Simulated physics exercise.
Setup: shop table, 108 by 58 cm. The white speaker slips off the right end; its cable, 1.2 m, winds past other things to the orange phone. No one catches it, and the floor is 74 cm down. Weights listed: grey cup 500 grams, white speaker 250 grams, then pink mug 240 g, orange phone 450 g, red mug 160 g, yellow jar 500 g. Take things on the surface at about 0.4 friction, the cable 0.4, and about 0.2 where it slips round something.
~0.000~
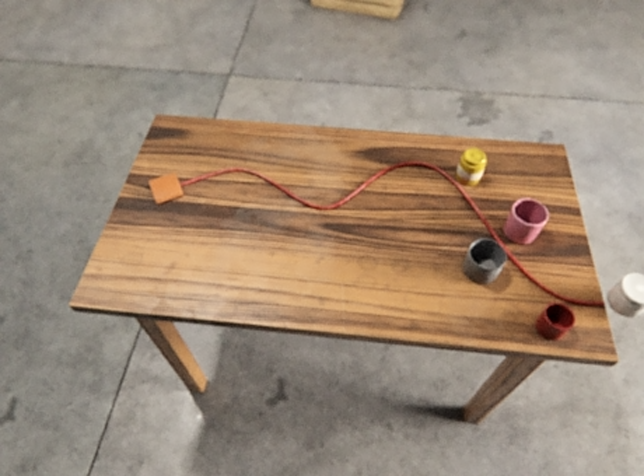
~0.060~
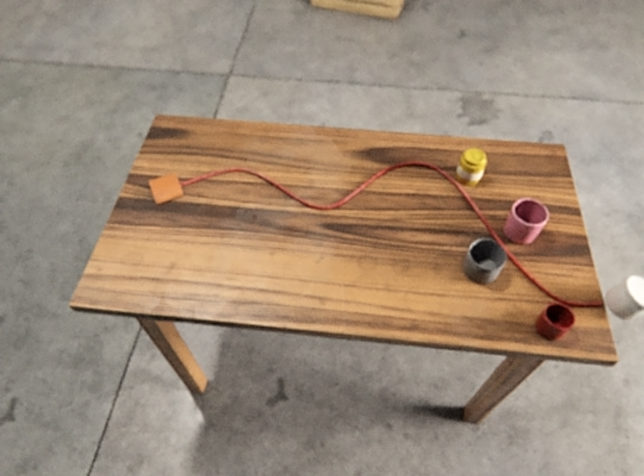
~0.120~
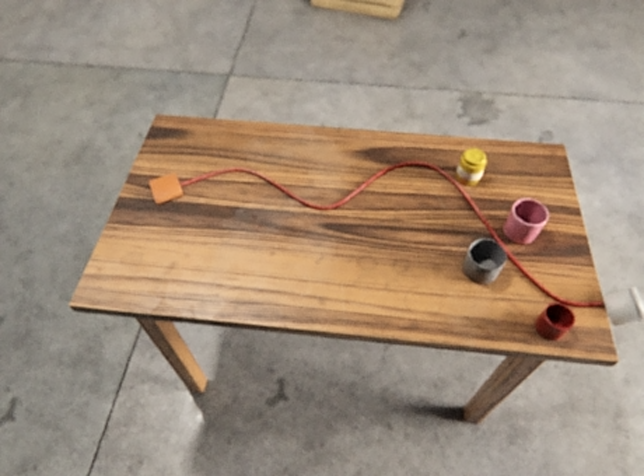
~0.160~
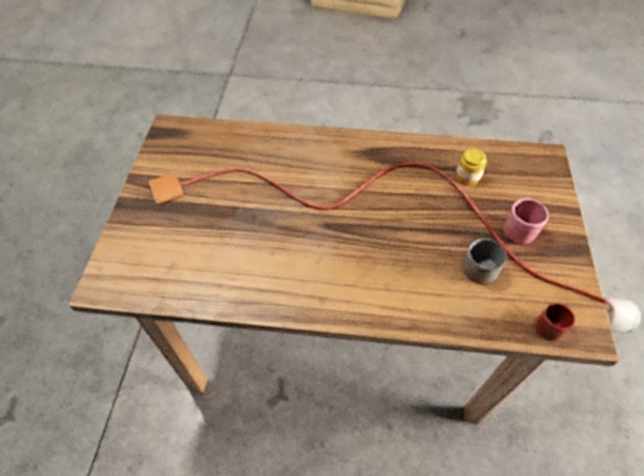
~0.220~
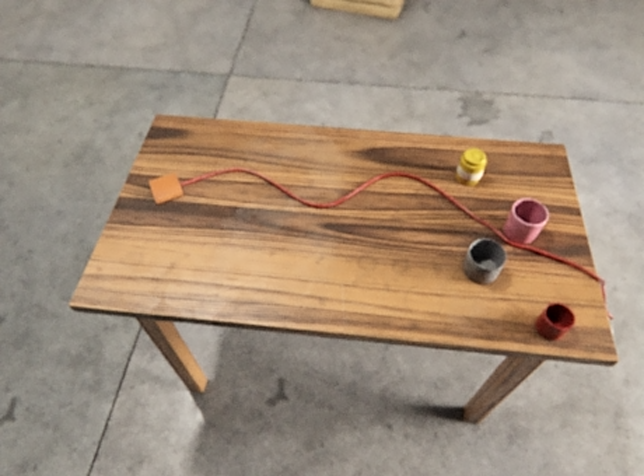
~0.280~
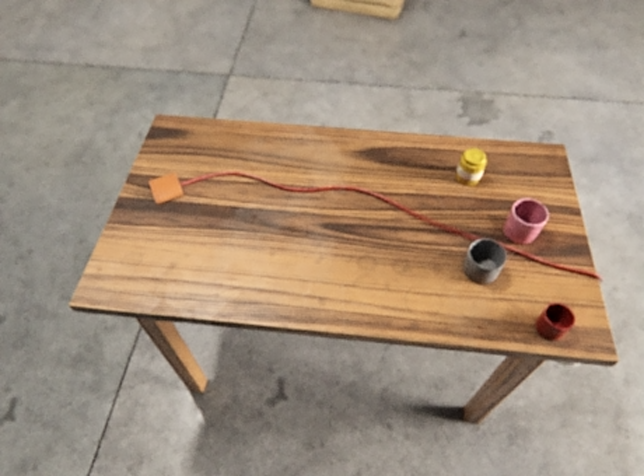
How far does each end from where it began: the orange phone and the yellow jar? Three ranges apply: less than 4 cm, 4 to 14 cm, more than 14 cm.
The orange phone will show a medium displacement, the yellow jar will show a small displacement.
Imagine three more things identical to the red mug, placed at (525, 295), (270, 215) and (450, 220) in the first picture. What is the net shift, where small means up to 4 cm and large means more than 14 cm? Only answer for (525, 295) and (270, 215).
First one: A slight shift; second one: A slight shift.
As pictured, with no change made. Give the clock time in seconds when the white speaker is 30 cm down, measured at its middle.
Close to 0.32 s.
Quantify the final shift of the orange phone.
The orange phone ends up roughly 8 cm from where it started.
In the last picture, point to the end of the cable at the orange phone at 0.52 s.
(199, 204) or thereabouts.
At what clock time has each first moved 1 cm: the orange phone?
Orange phone at 0.36 s on the clock.
At 0.5 s, the cable's tail end at (199, 204); orange phone 6 cm off its start, white speaker over the edge.
At 0.7 s, the cable's tail end at (208, 202); orange phone 8 cm off its start, white speaker over the edge.
At 1.0 s, the cable's tail end at (210, 202); orange phone 8 cm off its start at (195, 195), white speaker over the edge.
At 1.2 s, the cable's tail end at (211, 202); orange phone 8 cm off its start, white speaker over the edge.
At 2.4 s, the cable's tail end at (211, 202); orange phone 8 cm off its start at (196, 195), yellow jar 0 cm off its start at (475, 156), white speaker over the edge.
